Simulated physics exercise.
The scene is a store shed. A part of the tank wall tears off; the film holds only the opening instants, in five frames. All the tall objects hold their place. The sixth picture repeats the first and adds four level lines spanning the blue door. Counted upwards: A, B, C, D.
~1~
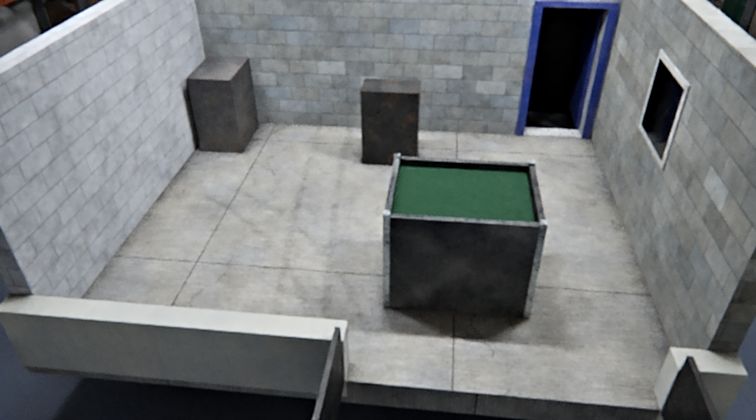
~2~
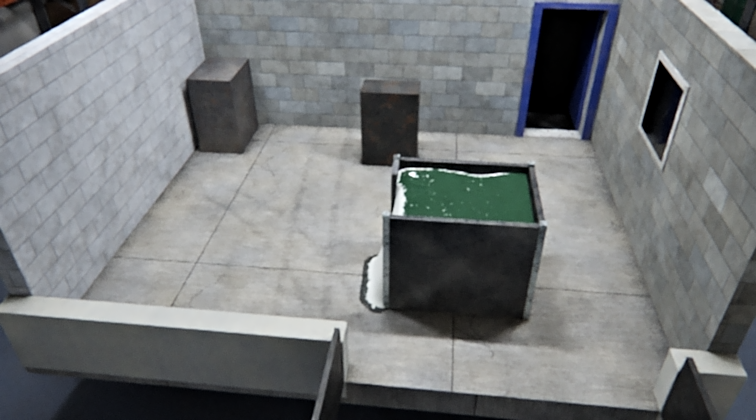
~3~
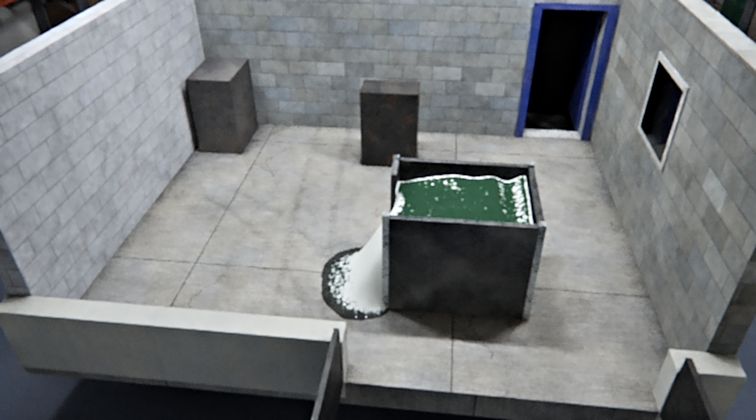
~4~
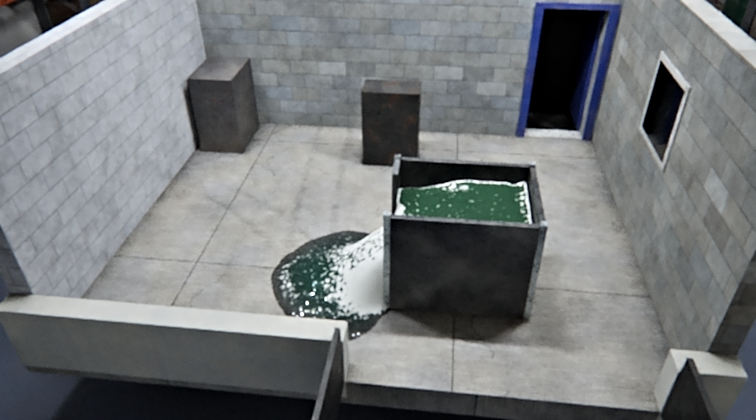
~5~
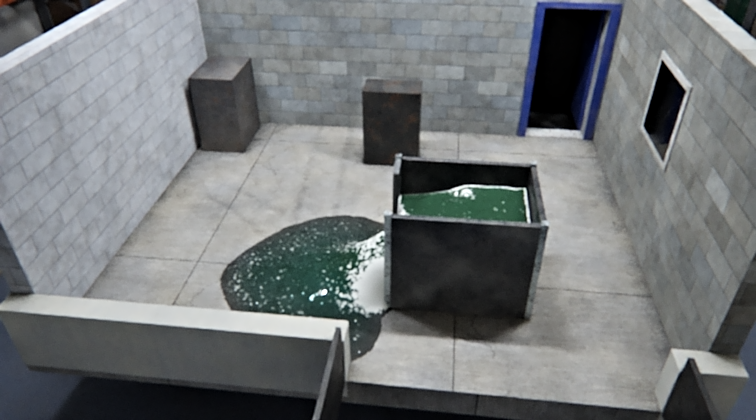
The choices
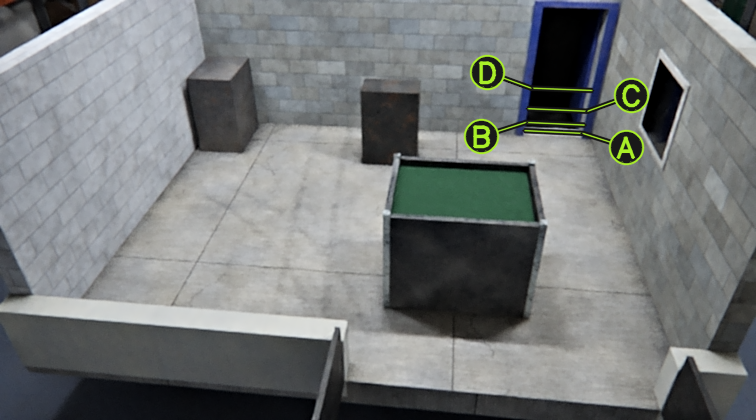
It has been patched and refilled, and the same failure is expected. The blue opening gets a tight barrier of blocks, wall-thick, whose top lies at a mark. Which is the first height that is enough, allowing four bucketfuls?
Choose A.
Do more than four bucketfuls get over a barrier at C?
No, not at all.
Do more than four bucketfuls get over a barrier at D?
No.
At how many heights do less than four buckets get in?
All of the four.
On the marked copy, A at (553, 131); B at (555, 123); C at (557, 109); D at (561, 89); from the bottom up A, B, C, D.
Choosing A, a splash gets over, under a bucket.
Choosing B, nothing gets over.
Choosing C, nothing gets over.
Choosing D, nothing gets over.
